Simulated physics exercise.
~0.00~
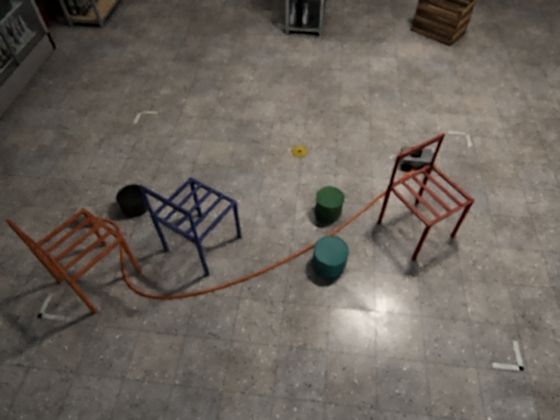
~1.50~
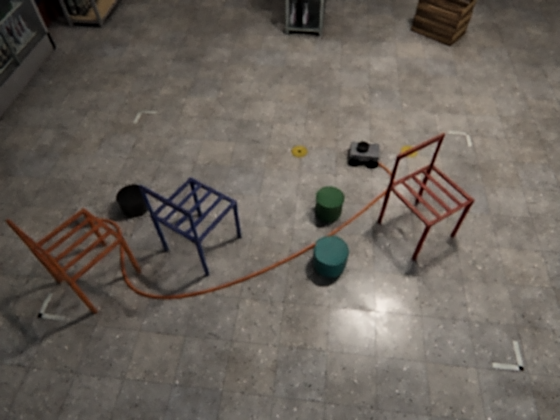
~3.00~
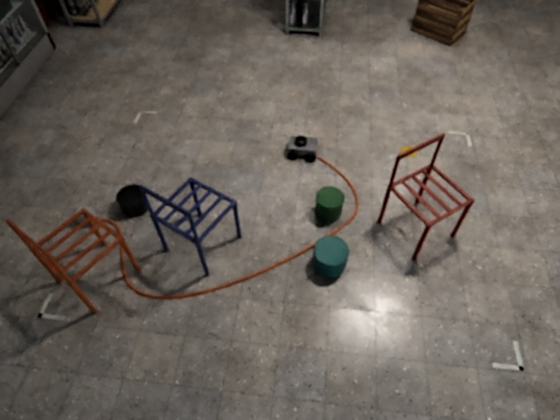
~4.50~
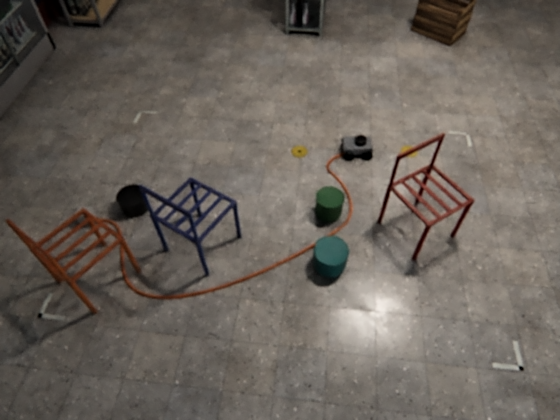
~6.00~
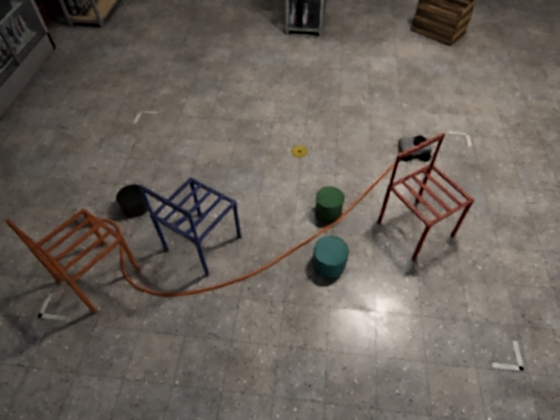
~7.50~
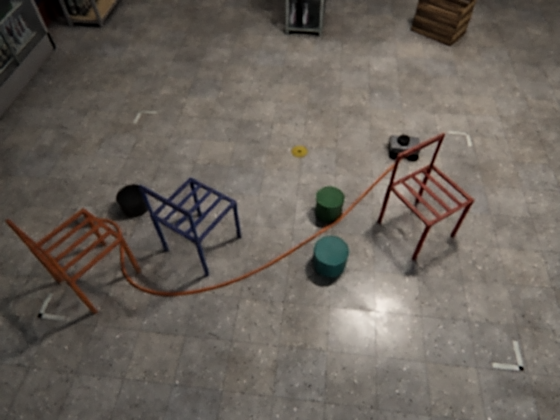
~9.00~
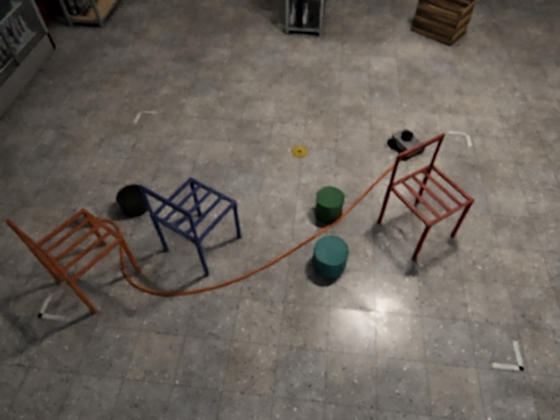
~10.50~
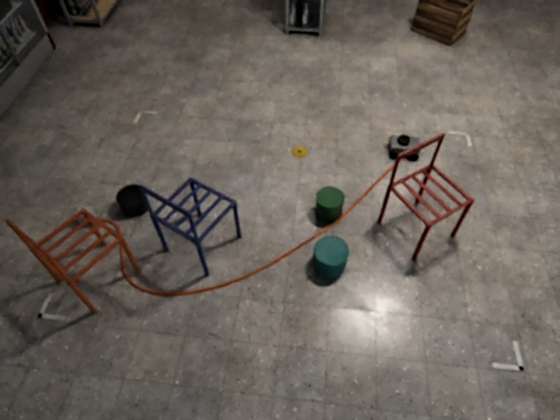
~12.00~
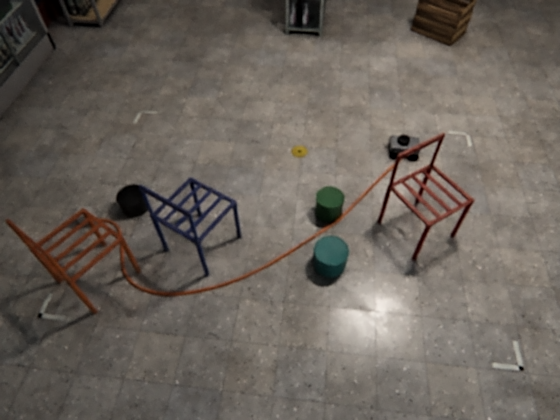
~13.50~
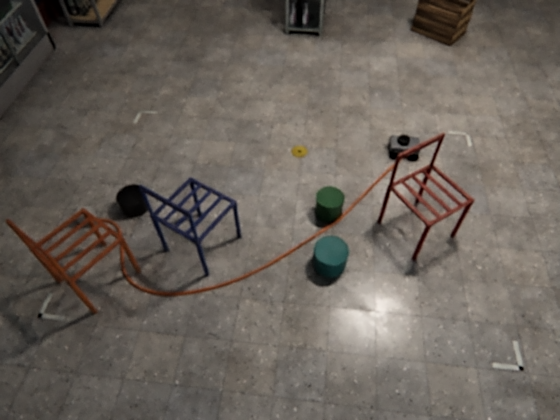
A small dark cart trailing an orange cord rolled left from behind the red chair to a yellow floor mark, then went back right and stopped behind the chair, while the other chairs, the buckets and the green bin stayed put.
